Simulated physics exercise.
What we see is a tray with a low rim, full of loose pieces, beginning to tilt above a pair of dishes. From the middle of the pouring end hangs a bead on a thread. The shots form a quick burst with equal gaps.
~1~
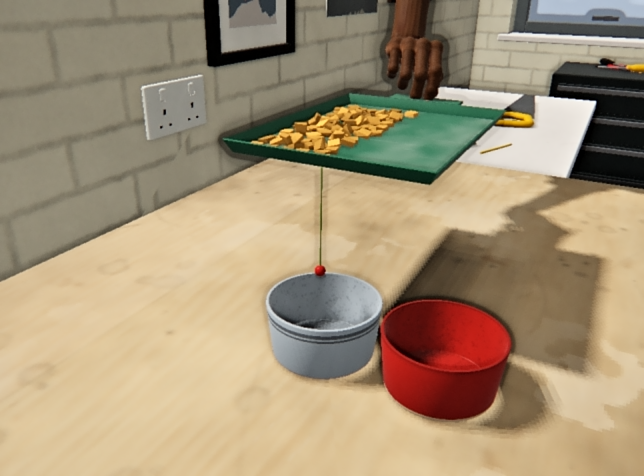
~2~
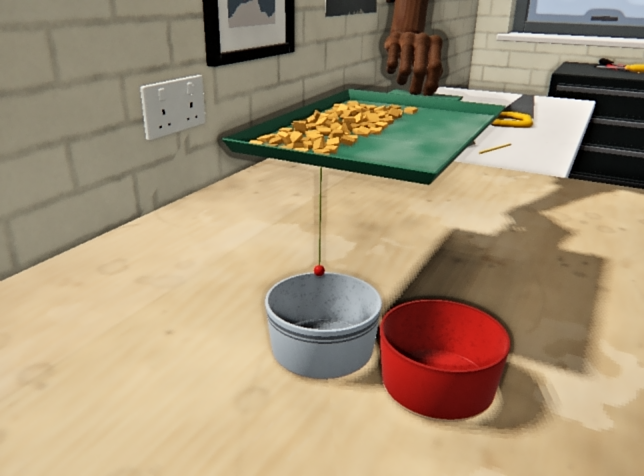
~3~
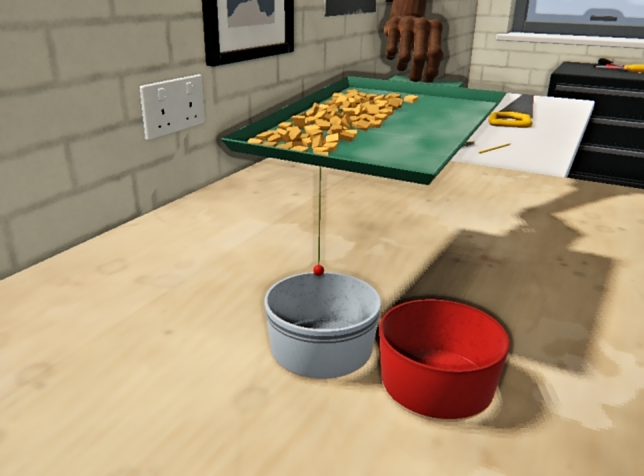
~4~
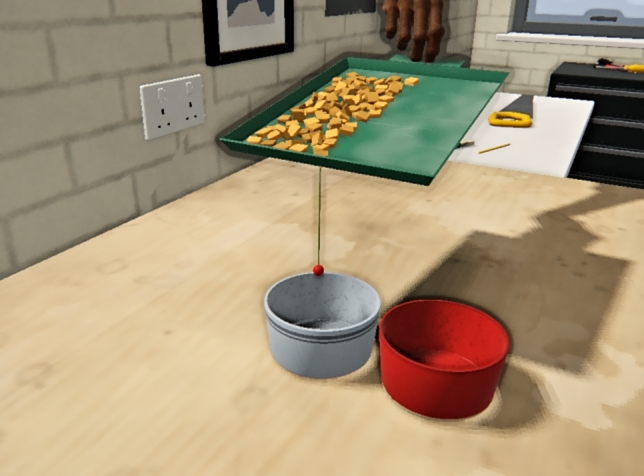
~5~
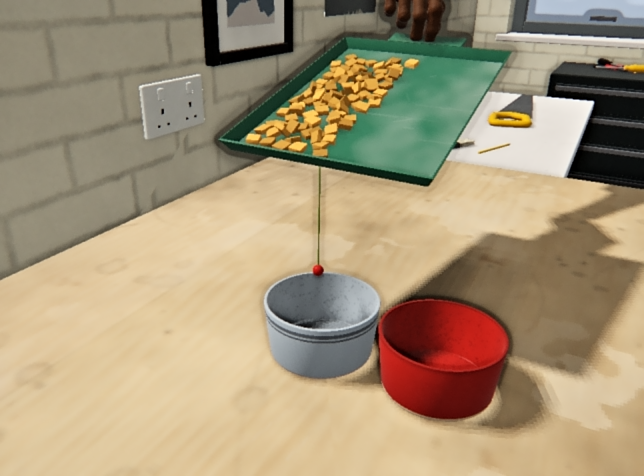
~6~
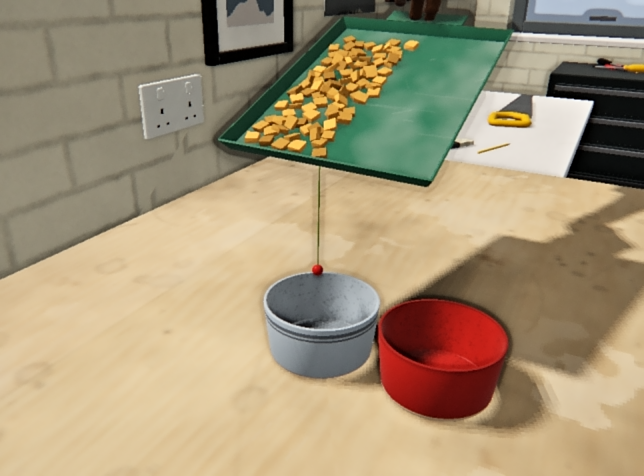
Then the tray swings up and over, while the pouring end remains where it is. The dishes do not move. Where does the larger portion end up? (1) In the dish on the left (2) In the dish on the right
The answer is 1.
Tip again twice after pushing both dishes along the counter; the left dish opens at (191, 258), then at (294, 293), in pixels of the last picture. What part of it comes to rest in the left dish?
Around 0 % followed by around 40 %.
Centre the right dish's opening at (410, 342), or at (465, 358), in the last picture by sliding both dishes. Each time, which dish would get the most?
The dish to the left, then the dish to the left.
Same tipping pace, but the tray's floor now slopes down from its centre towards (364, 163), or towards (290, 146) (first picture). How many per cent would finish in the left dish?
You'd see roughly 40 per cent the first time and 0 per cent the second.
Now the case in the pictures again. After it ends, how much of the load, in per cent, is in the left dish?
Around 30 percent.
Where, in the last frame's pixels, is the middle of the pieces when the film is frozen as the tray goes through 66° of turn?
Centre estimate: (291, 153).
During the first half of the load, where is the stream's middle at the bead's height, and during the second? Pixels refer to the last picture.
The first part at (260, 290); the rest at (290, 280).
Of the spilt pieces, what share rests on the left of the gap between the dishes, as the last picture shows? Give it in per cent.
Left share: Some 90 per cent.
Shortly afterwards, tray tipped steeply; near two thirds on the tray; near a quarter in the air.
Next, tray tipped past a quarter turn; a little in the right dish; near a quarter in the left dish; near two thirds outside both; only a few in the air.
Some moments later, tray tipped past a quarter turn; a little in the right dish; near a quarter in the left dish; near two thirds outside both.
In the end, tray tipped past a quarter turn; a little in the right dish; near a quarter in the left dish; near two thirds outside both.
